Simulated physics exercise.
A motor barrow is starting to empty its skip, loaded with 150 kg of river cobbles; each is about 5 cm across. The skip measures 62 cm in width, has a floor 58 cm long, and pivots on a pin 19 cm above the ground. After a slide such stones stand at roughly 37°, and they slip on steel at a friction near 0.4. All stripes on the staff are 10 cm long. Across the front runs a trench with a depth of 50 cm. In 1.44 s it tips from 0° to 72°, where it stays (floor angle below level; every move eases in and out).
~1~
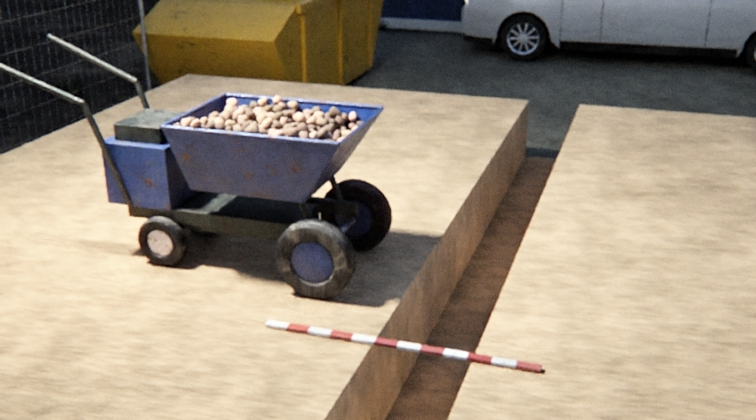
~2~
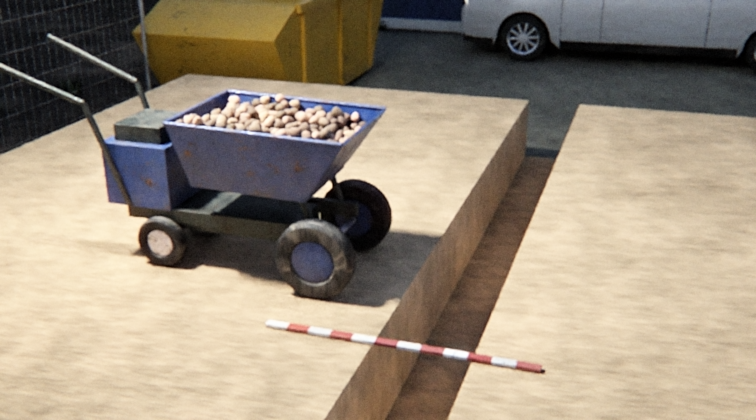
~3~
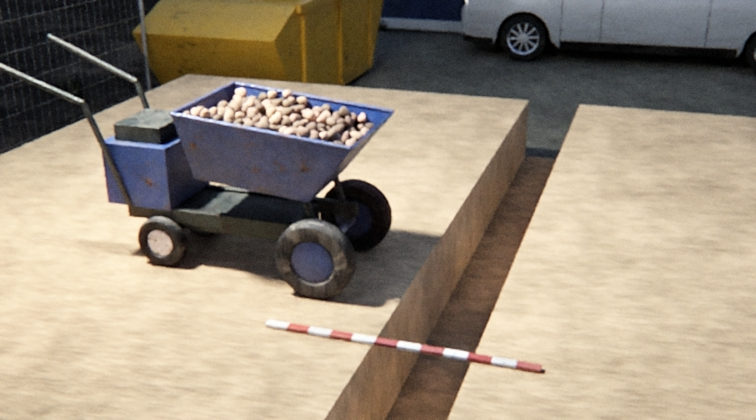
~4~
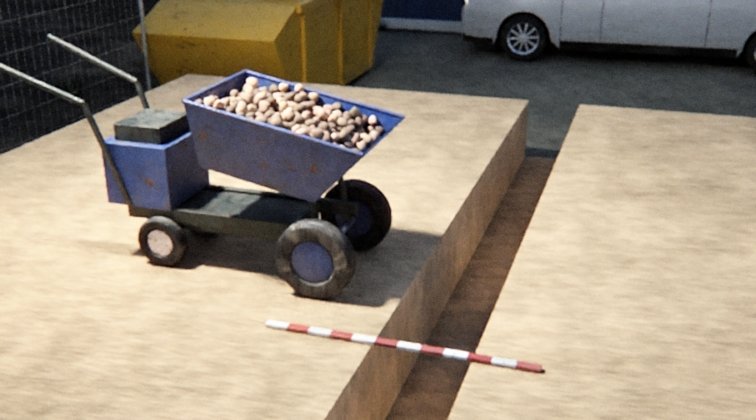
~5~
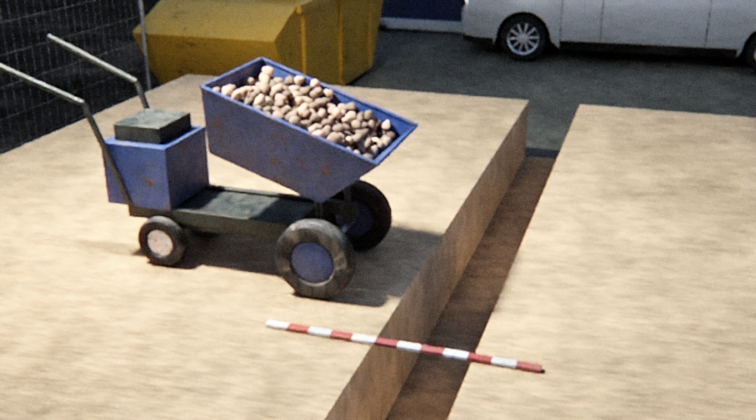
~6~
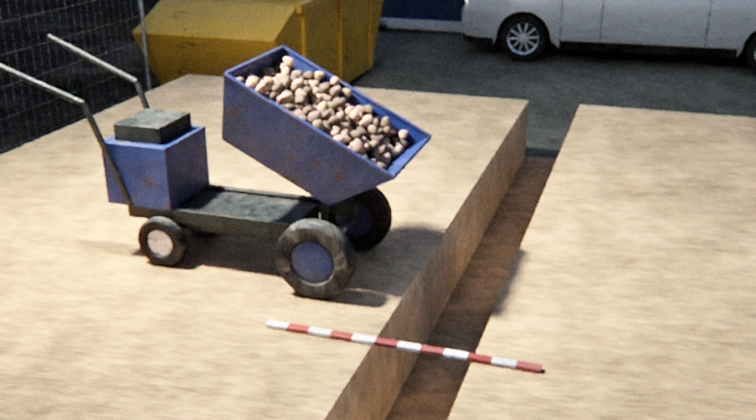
A sunlit, pale sandy yard cut by a narrow trench is seen from above and to one side by a still camera. A blue motor barrow with black tyres and a skip full of rounded pinkish-brown stones stands at left, a red-and-white staff lies across the trench in front, and a yellow container and white vehicle sit behind. The skip starts nearly level, then its left end rises steadily and its right lip lowers, the stones tilting with it.
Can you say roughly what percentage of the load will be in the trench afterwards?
Roughly 64 per cent, I would say.
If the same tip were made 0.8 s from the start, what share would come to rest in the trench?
My guess is near 50 percent.
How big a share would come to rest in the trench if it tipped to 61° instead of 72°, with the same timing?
It would come to about 45 percent.
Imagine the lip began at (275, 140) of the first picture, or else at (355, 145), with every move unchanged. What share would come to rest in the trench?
About 100 per cent first, then about 50 per cent.
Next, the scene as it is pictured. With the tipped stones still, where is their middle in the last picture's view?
(482, 361).
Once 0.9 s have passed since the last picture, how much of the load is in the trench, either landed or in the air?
About 20%.
Then, 0.5 s after the last picture the floor is at 61°, 99 % in the skip, 1 % in the trench; the foremost stones are at (456, 219).
Then, 0.9 s after the last picture the floor is at 72°, 54 % in the skip, 22 % in the trench, 24 % past the trench; the foremost stones are at (594, 302).
Then, 1.3 s after the last picture the floor is at 72°, 28 % in the skip, 36 % in the trench, 36 % past the trench; the foremost stones are at (700, 320).
Then, 3.2 s after the last picture the floor is at 72°, 0 % in the skip, 64 % in the trench, 36 % past the trench; the foremost stones are past the picture's edge.
